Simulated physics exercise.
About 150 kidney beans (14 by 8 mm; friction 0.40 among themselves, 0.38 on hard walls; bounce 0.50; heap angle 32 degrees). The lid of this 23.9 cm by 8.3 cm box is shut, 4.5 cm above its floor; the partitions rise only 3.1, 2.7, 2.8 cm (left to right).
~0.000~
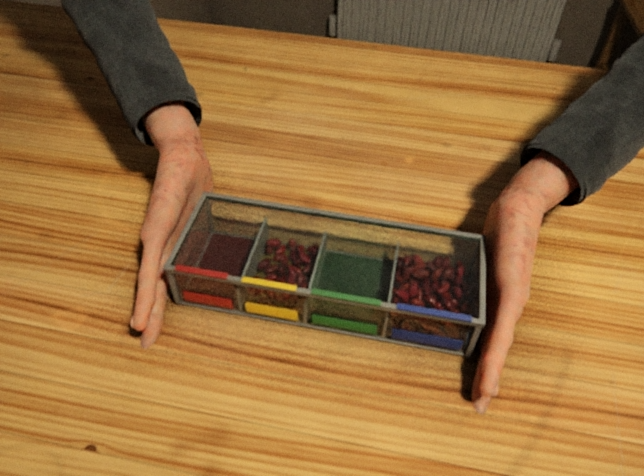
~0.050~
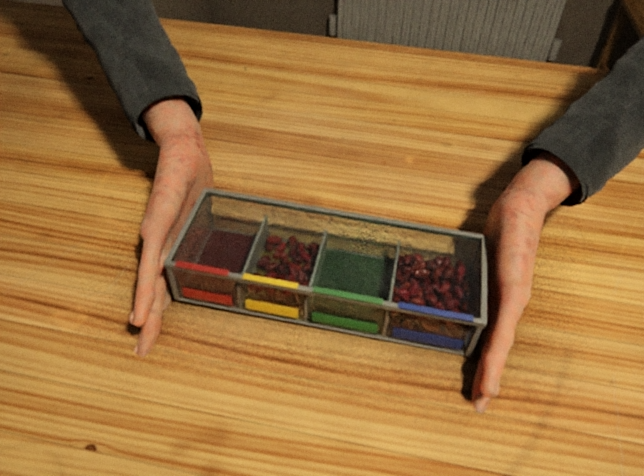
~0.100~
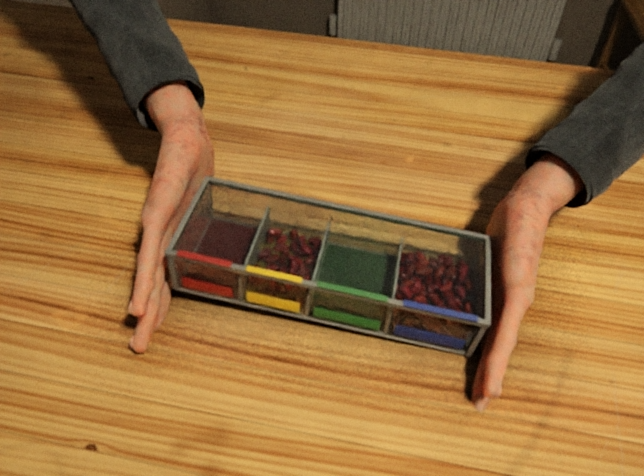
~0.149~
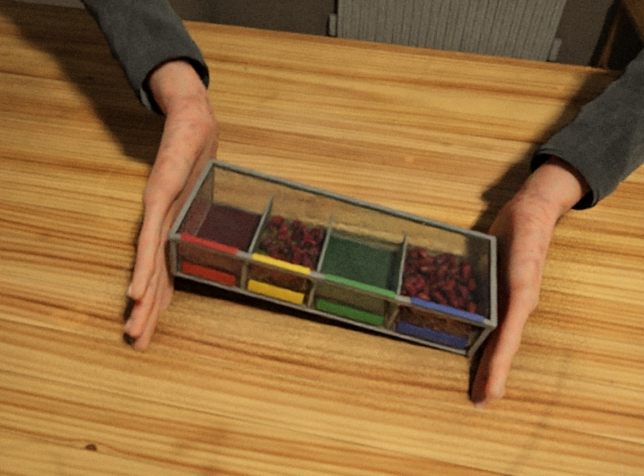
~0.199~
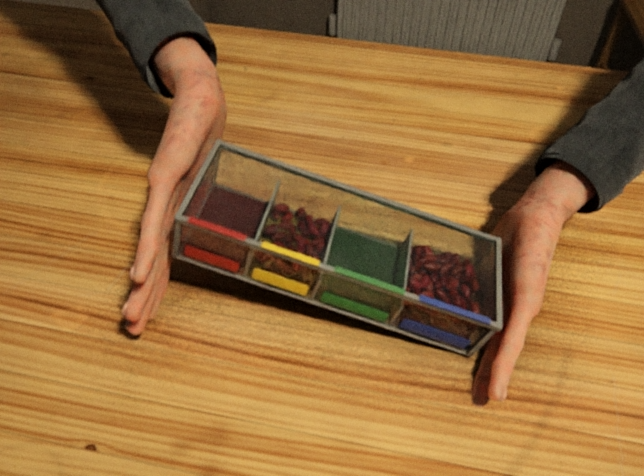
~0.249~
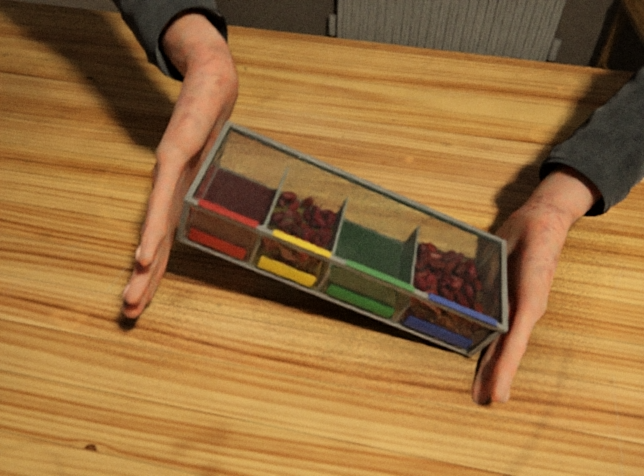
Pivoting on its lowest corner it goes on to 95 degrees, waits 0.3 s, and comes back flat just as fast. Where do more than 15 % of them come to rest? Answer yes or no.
Red compartment: No; blue compartment: Yes; green compartment: No; yellow compartment: No.
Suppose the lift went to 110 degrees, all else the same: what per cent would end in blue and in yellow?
In that case blue 95, yellow 5.
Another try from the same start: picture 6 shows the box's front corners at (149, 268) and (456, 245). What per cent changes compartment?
It would be near 45 per cent.
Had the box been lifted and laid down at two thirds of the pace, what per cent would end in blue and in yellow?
In that case blue 90, yellow 5.
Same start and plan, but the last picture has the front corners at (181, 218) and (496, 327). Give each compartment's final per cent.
Red 0, blue 90, green 0, yellow 5.
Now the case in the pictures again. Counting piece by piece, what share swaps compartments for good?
About 25 per cent.
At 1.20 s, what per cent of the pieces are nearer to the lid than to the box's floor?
Roughly 50 per cent.
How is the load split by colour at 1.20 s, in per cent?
Red 0; blue 85; green 5; yellow 10.
Then, at 1.20 s, tilt 95 degrees; blue 85 %, green 5 %, yellow 10 %.
Then, at 1.84 s, tilt 49 degrees; blue 95 %, yellow 5 %.
After 2.52 s, tilt 0 degrees; blue 95 %, yellow 5 %.
In the end, at 2.9 s, red 0 %, blue 95 %, green 0 %, yellow 5 %.
